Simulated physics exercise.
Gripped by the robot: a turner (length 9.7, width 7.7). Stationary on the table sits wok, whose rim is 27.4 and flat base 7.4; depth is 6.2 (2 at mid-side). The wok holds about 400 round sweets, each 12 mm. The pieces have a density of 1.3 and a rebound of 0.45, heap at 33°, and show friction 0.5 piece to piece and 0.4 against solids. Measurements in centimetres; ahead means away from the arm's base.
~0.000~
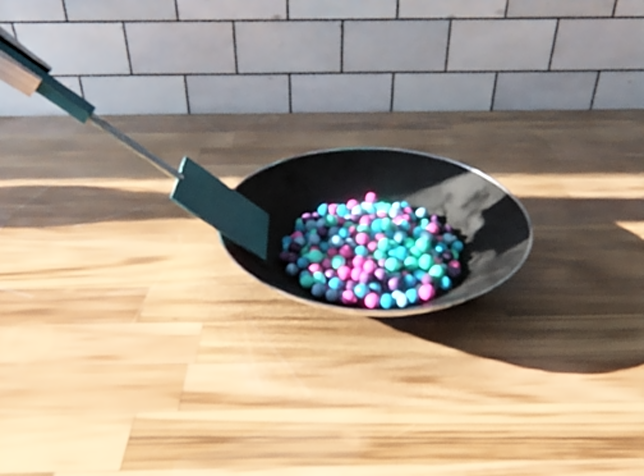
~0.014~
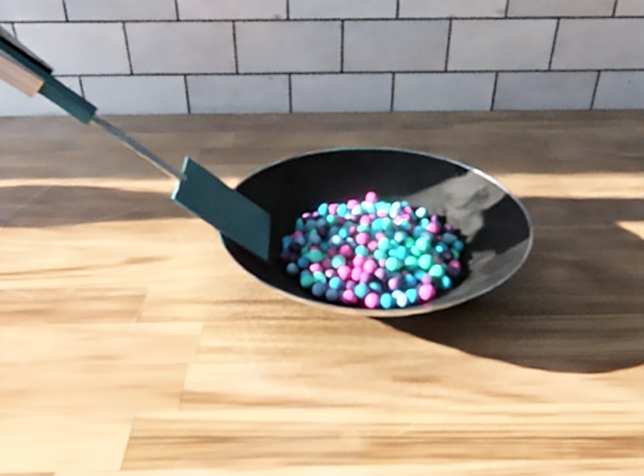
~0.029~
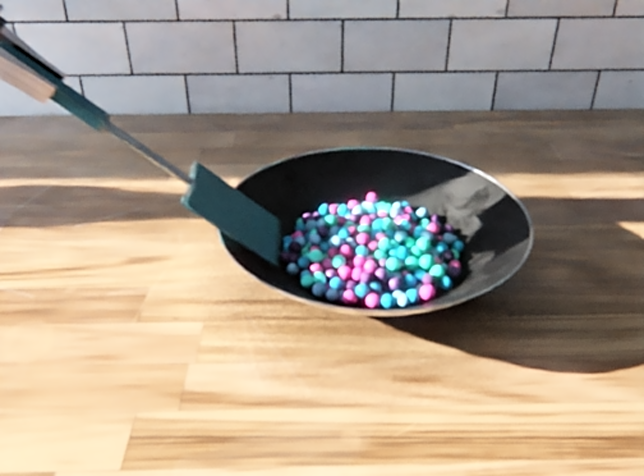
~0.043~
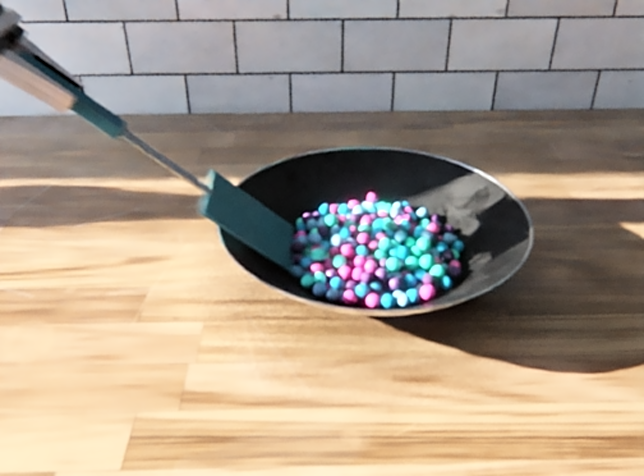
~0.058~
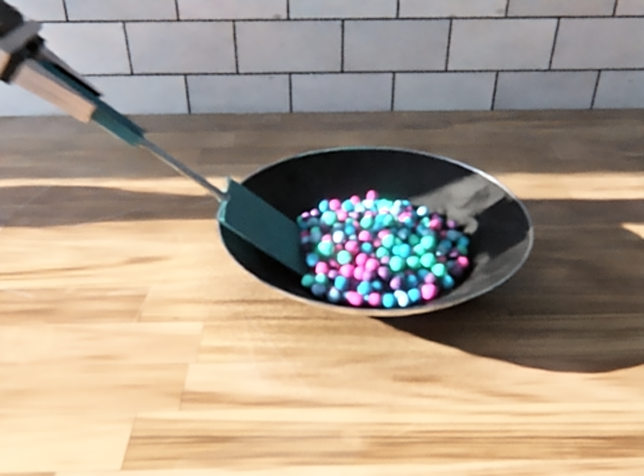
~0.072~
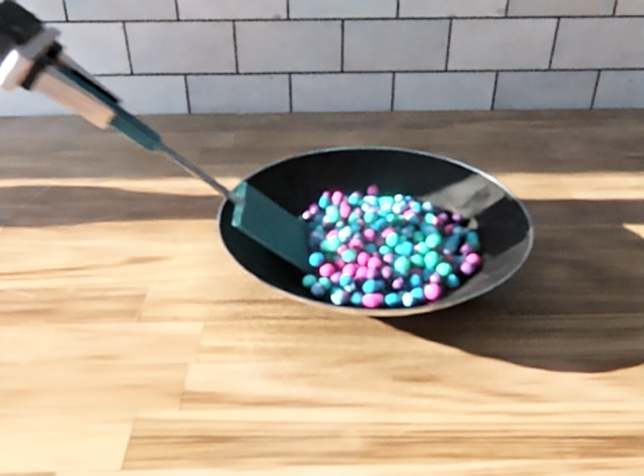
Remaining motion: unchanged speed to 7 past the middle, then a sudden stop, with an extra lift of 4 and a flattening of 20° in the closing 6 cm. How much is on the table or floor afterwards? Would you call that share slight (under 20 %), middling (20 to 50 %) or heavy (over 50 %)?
It is middling.
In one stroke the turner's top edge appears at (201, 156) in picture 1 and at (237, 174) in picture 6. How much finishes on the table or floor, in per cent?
5 %.
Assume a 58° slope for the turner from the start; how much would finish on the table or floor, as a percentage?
It would come to roughly 30 percent.
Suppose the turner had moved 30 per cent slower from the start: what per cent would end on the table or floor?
10 %.
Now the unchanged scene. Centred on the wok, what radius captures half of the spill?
That distance comes to about 28 cm.
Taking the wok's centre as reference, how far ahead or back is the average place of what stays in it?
Ahead, by about 4.0 cm.
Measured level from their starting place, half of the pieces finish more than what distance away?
About 6 centimetres.
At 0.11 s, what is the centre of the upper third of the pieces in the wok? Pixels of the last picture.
I'd point to about (409, 233).
After 0.11 s, sloping 41°, highest piece 7 above the table; 403 in the wok.
After 0.15 s, sloping 34°, highest piece 8 above the table; 402 in the wok, 1 on the blade or in flight.
After 0.37 s, sloping 21°, highest piece 12 above the table; 285 in the wok, 58 on the table or floor, 60 on the blade or in flight.
After 1.42 s, sloping 21°, highest piece 6 above the table; 285 in the wok, 118 on the table or floor.
In the end, 285 in the wok, 118 on the table or floor. That is 29 % on the table or floor.
